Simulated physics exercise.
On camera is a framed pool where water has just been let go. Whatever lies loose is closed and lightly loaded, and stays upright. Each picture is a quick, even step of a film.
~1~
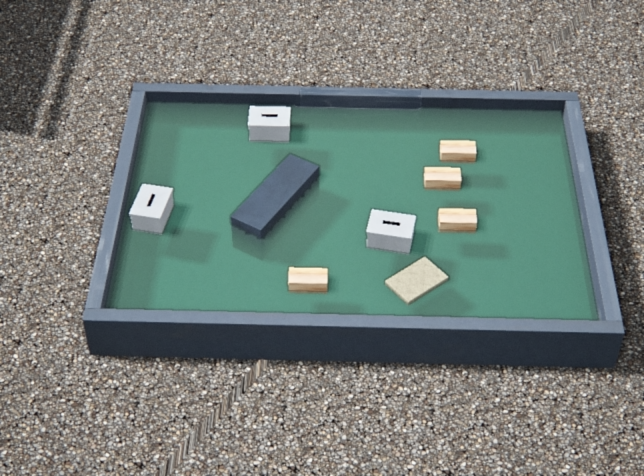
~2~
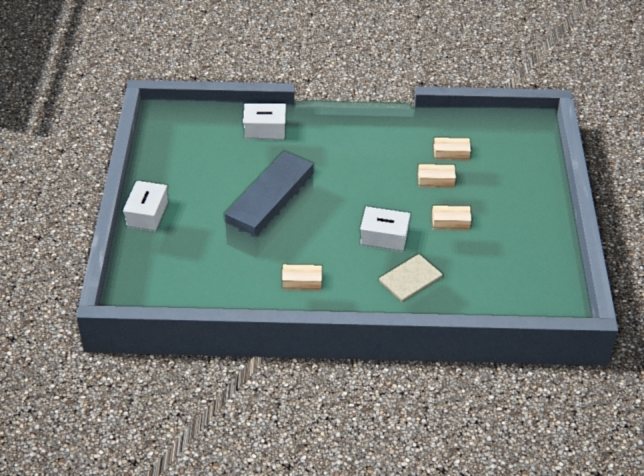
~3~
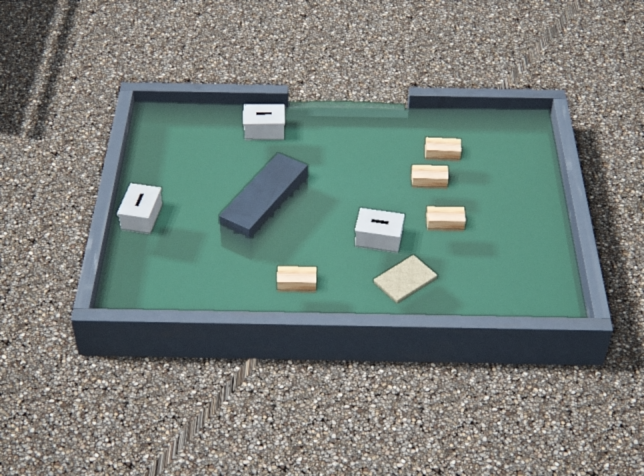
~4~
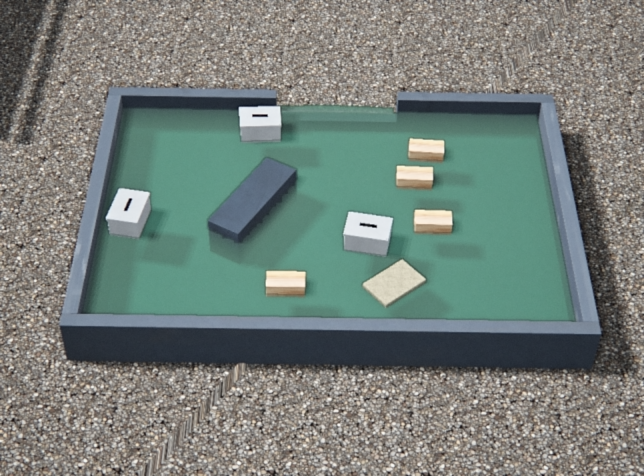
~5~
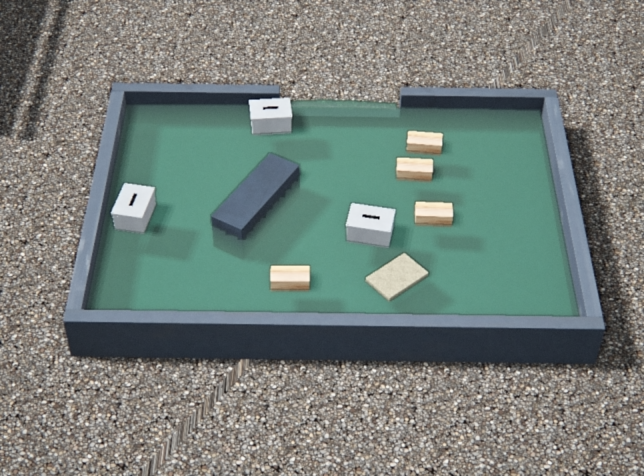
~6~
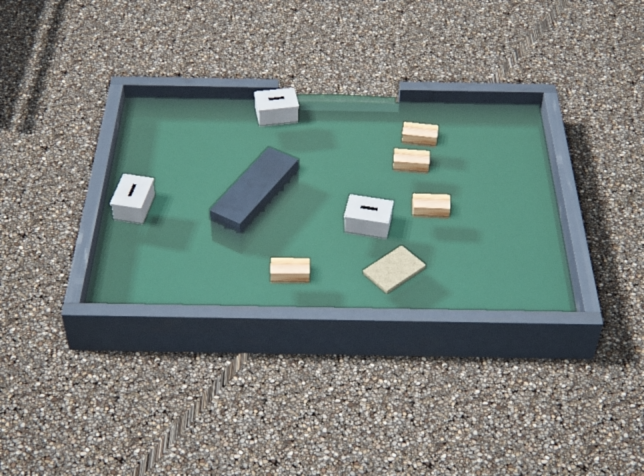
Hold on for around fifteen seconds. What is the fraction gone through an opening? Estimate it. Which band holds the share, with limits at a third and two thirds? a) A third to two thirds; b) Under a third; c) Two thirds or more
The answer is a.
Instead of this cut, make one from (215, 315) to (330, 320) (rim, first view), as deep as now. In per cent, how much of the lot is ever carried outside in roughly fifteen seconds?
Around 10 per cent.
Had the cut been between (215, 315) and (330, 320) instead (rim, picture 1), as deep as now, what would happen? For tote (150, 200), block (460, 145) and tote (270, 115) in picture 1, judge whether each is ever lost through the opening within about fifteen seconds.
For the three items in order: Contained, contained, contained.
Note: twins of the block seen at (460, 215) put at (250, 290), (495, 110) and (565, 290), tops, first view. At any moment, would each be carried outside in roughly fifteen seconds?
In order: Never exits; exits; never exits.
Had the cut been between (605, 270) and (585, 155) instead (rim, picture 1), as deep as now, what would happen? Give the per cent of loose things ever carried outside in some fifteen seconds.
Share reached: 60 %.
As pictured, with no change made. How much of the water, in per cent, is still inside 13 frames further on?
Estimate: Near 82 in a hundred.
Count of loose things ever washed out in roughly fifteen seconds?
By my count, 3.
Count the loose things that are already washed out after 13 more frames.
2.
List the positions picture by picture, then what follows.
A tote at (270, 116) floats; a block at (459, 147) floats; 0 of 8 have shifted, in the first picture.
A tote at (265, 114) floats; a block at (453, 145), afloat; 0 of 8 have shifted, in the second picture.
A tote at (264, 114) floats, close to its start; a block at (444, 144), afloat, close to its start; 1 of 8 have shifted, in the third picture.
A tote at (260, 116), afloat, close to its start; a block at (427, 146), afloat, close to its start; 3 of 8 have shifted, in the fourth picture.
A tote at (271, 108), afloat, close to its start; a block at (425, 138), afloat, close to its start; 5 of 8 have shifted, in the fifth picture.
A tote at (276, 99), afloat, close to its start; a block at (421, 130), afloat, close to its start; 7 of 8 have shifted, in the sixth picture.
A moment on, 1 of 8 are out; 7 afloat.
Next, 2 of 8 are out; 6 afloat.
Later, 3 of 8 are out; 5 afloat.
In the end, 3 of 8 are out; 5 afloat.
